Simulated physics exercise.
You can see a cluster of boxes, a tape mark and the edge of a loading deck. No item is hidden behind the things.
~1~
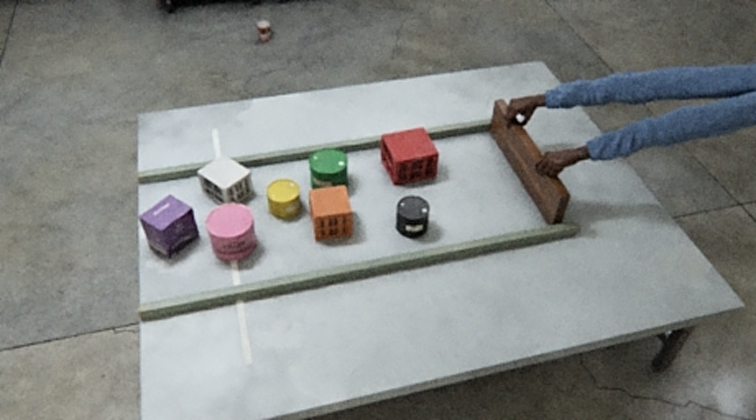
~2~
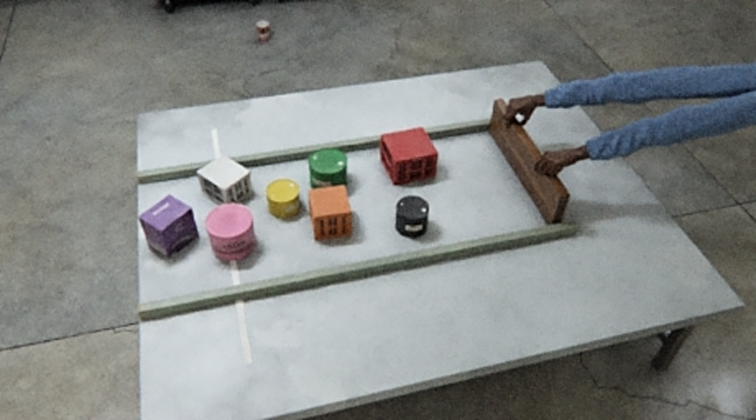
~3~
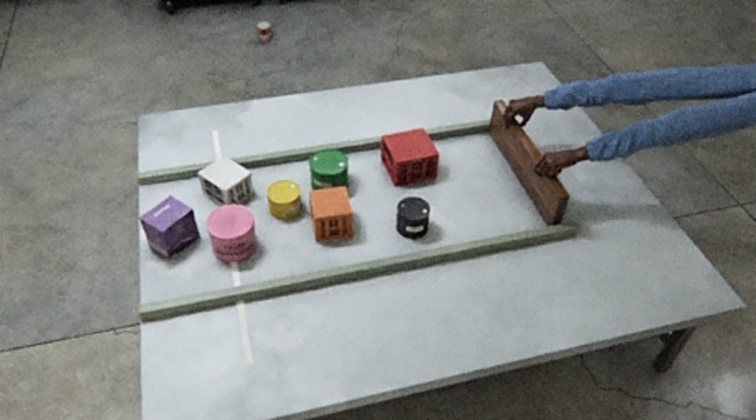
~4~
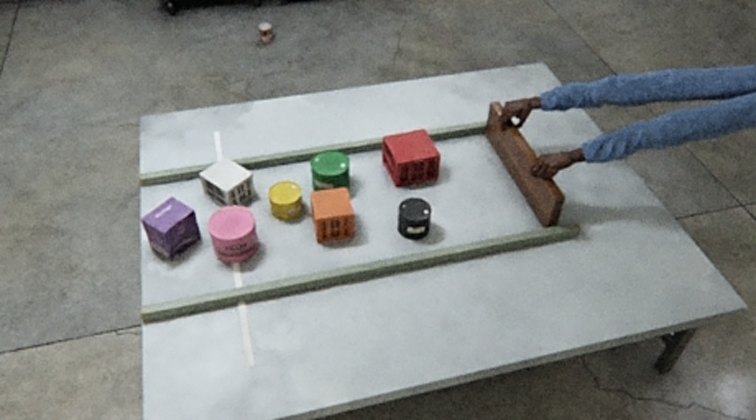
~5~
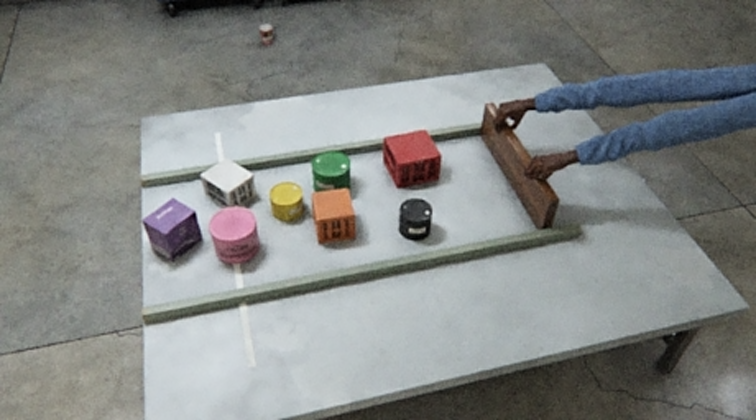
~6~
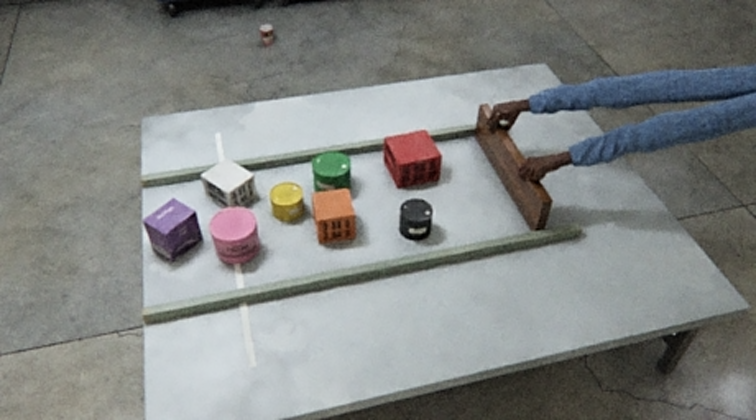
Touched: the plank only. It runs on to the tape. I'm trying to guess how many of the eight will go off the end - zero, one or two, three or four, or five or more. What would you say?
It will most likely knock one or two off.
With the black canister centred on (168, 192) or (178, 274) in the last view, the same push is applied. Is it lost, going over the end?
Lab note - it goes down; then it rests there.
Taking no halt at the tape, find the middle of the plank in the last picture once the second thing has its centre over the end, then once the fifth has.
(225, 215), later (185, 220).
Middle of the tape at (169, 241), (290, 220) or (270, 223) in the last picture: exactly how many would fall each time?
Going through each try, you'd get 7, 0 and 0.
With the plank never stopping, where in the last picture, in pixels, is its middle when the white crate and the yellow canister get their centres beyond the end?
Roughly (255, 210); roughly (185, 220).
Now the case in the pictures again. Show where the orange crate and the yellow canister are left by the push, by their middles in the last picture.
Around (205, 235), then around (182, 221).
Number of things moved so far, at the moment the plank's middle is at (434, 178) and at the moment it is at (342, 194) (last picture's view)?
1 and 6.
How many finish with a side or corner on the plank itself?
It touches 3.
A little later, none off yet; purple box at rest near (174, 230); pink pail at rest near (236, 236); white crate at rest near (229, 186).
Next, none off yet; purple box at rest near (174, 230); pink pail shifted a little near (217, 240); white crate shifted about its own width near (173, 188).
When it is over, the number that fall off is one or two; down, white crate.
